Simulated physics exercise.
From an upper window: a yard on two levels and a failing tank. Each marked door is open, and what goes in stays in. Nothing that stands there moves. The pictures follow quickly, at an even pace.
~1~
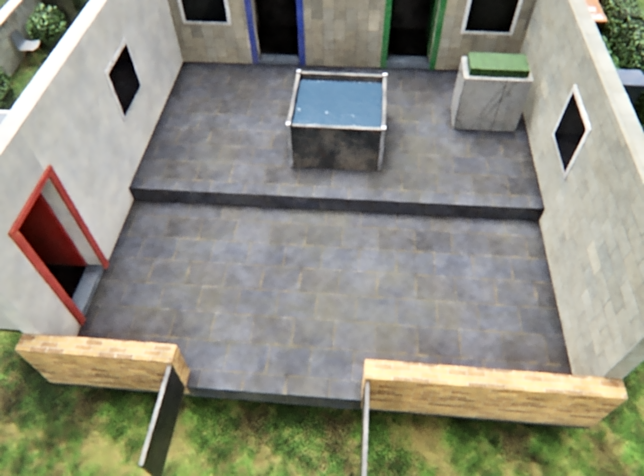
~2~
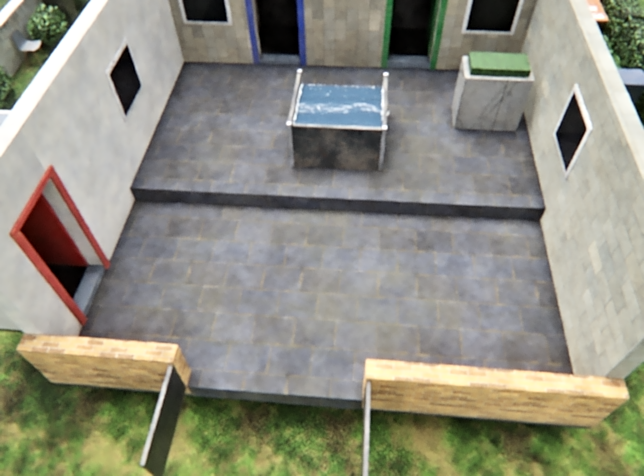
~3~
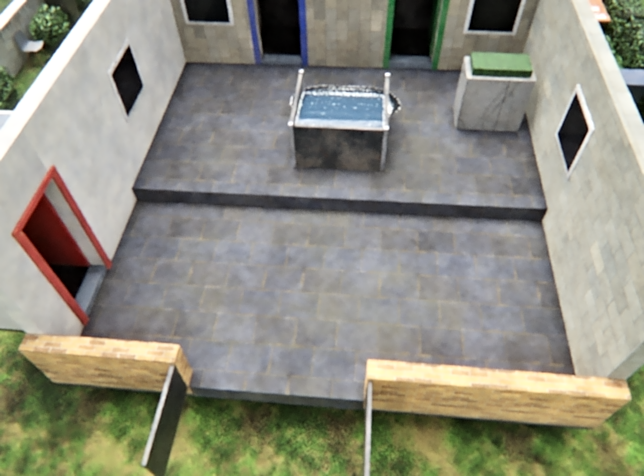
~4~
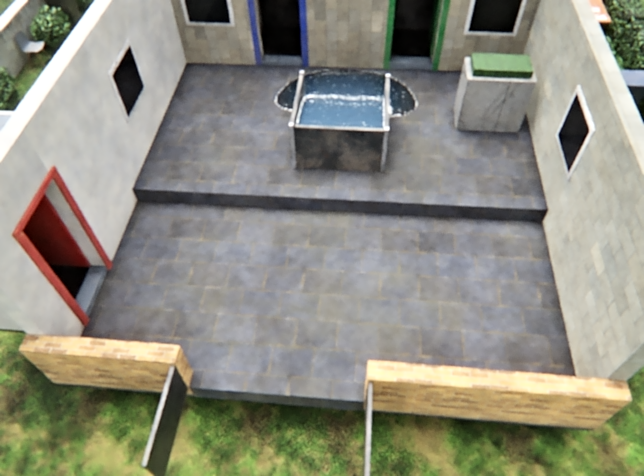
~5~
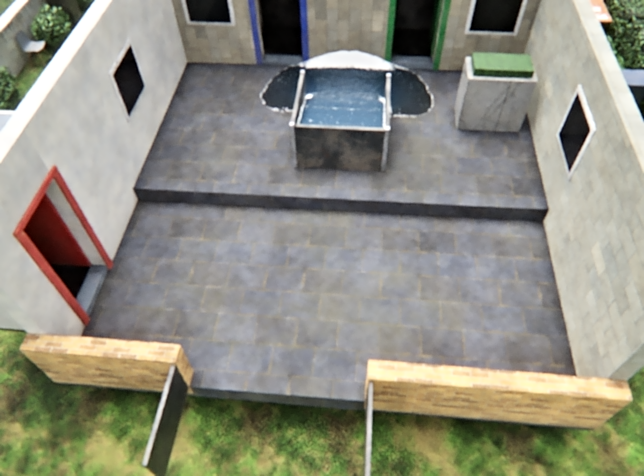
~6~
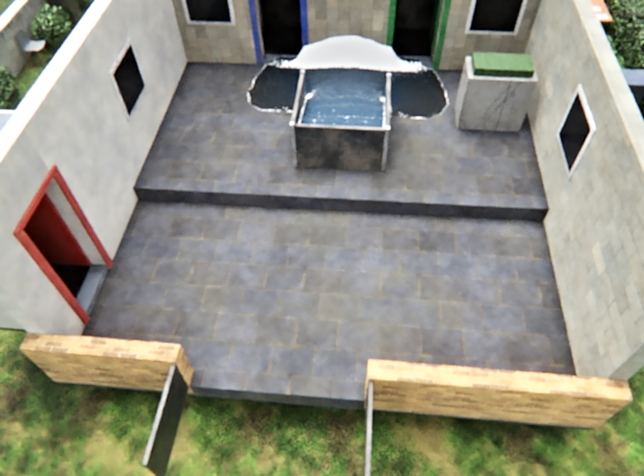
Water tank on a two-level walled yard leaking from its far side, water spreading left, right and back across the upper paving.
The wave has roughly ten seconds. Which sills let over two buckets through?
The blue door lets in a lot; the green door lets in a lot; the red door admits no more than that.
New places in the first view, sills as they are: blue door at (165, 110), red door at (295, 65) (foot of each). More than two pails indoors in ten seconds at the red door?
In short: Red door floods.
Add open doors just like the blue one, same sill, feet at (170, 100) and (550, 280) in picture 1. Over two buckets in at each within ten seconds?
In that order: Lets more in, lets less in.
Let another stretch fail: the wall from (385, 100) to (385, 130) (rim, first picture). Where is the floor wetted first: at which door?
The green door.
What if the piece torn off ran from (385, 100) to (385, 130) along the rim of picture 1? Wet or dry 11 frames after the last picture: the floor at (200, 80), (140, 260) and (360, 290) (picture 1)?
One after the other: Not flooded, no water, no water.
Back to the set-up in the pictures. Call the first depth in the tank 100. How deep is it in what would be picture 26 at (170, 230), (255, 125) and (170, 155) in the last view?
In that order: 2, 2 and 8 per cent.
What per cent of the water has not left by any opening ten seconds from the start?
About 86 per cent.
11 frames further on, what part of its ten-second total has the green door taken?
Close to 90 %.
A moment on, water covers 15 % of the floor; the blue door over two buckets in, the green door under two buckets in, the red door not reached.
Next, water covers 20 % of the floor; the blue door over two buckets in, the green door over two buckets in, the red door not reached.
Then, water covers 40 % of the floor; the blue door over two buckets in, the green door over two buckets in, the red door not reached.
Later, water covers 70 % of the floor; the blue door over two buckets in, the green door over two buckets in, the red door wet at the sill, nothing in.
In the end, water covers 75 % of the floor; the blue door over two buckets in, the green door over two buckets in, the red door wet at the sill, nothing in.
